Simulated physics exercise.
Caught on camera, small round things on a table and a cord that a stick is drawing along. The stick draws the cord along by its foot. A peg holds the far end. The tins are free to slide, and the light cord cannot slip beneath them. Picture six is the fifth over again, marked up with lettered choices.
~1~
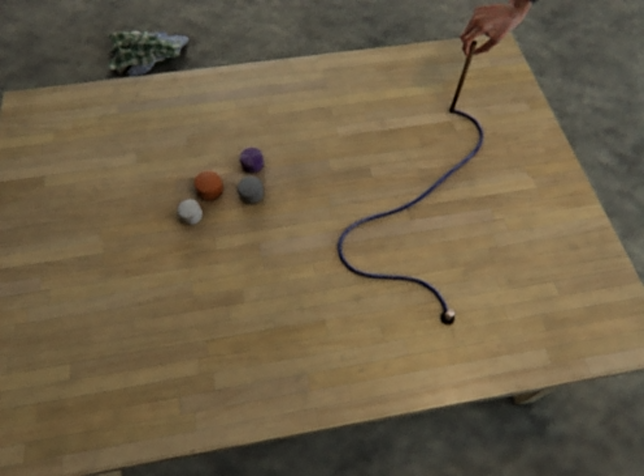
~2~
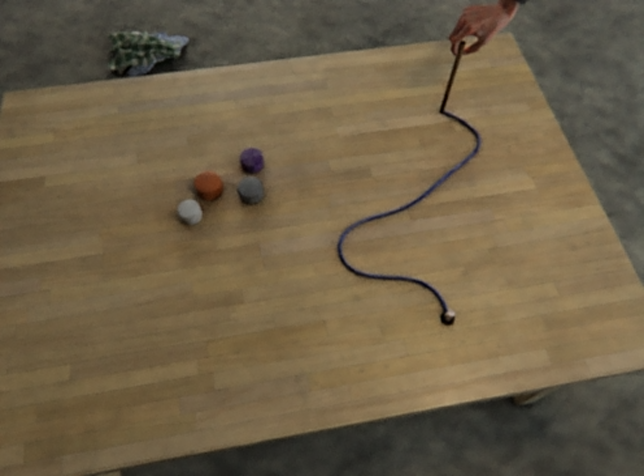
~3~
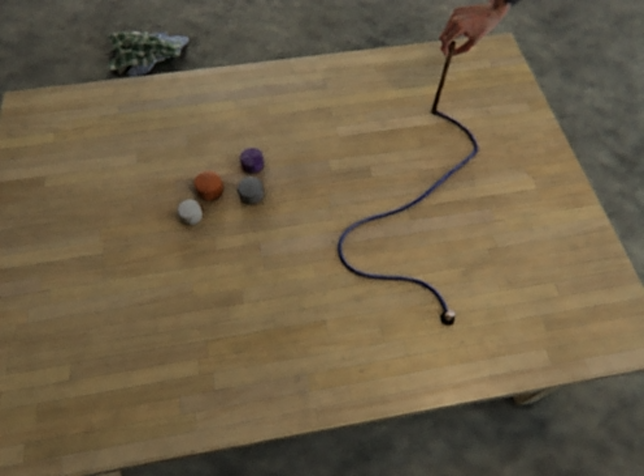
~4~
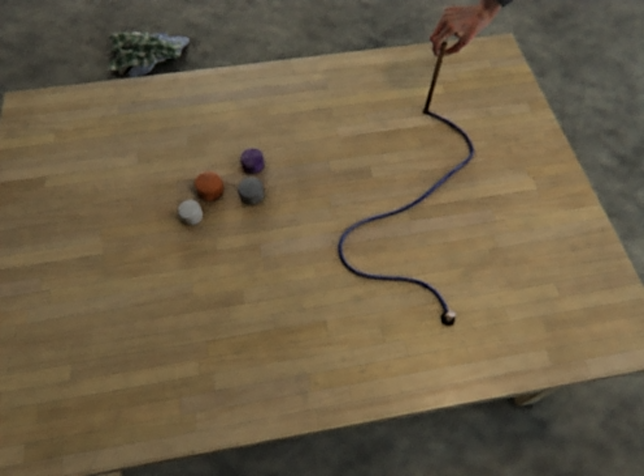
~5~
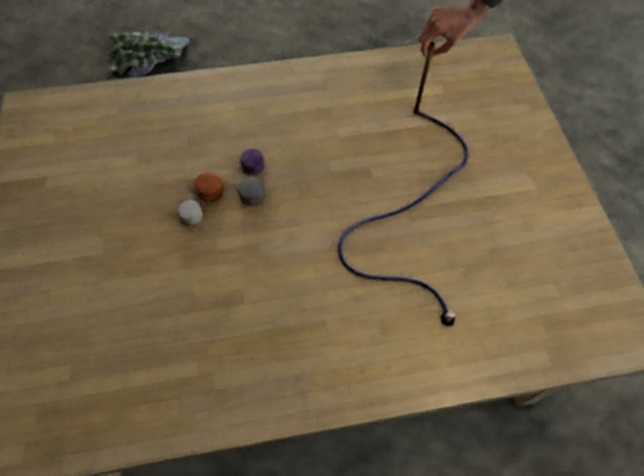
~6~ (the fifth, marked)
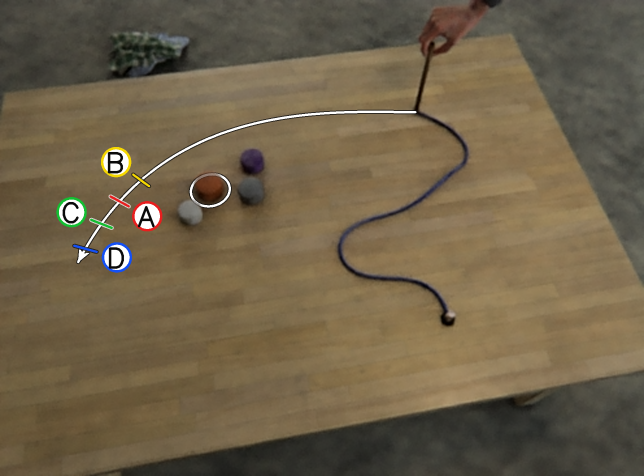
A hand drawing one end of a dark cord slowly leftward with a stick across a wooden table, four small tins sitting still.
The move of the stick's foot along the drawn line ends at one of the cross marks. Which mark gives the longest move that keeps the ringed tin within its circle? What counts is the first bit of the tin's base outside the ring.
It should halt at C.
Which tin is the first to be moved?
The purple one.
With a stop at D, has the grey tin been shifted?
By then, yes.
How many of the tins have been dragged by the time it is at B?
By then, none.
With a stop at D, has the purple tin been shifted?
By then, yes.
On the copy, A at (120, 201); B at (141, 180); C at (101, 224); D at (85, 249); the ring at (210, 190); the route from (416, 112) via (228, 131) to (78, 262).
On C. First, foot of the stick (297, 116); orange tin (209, 186).
Then, foot of the stick (182, 152); orange tin (209, 186).
Finally, foot of the stick (102, 224); orange tin (209, 186); grey tin (252, 196); purple tin (242, 179); the orange tin is still in its ring.
By contrast, A is safe but short; B is safe but short; D drags the ringed tin to (204, 201).
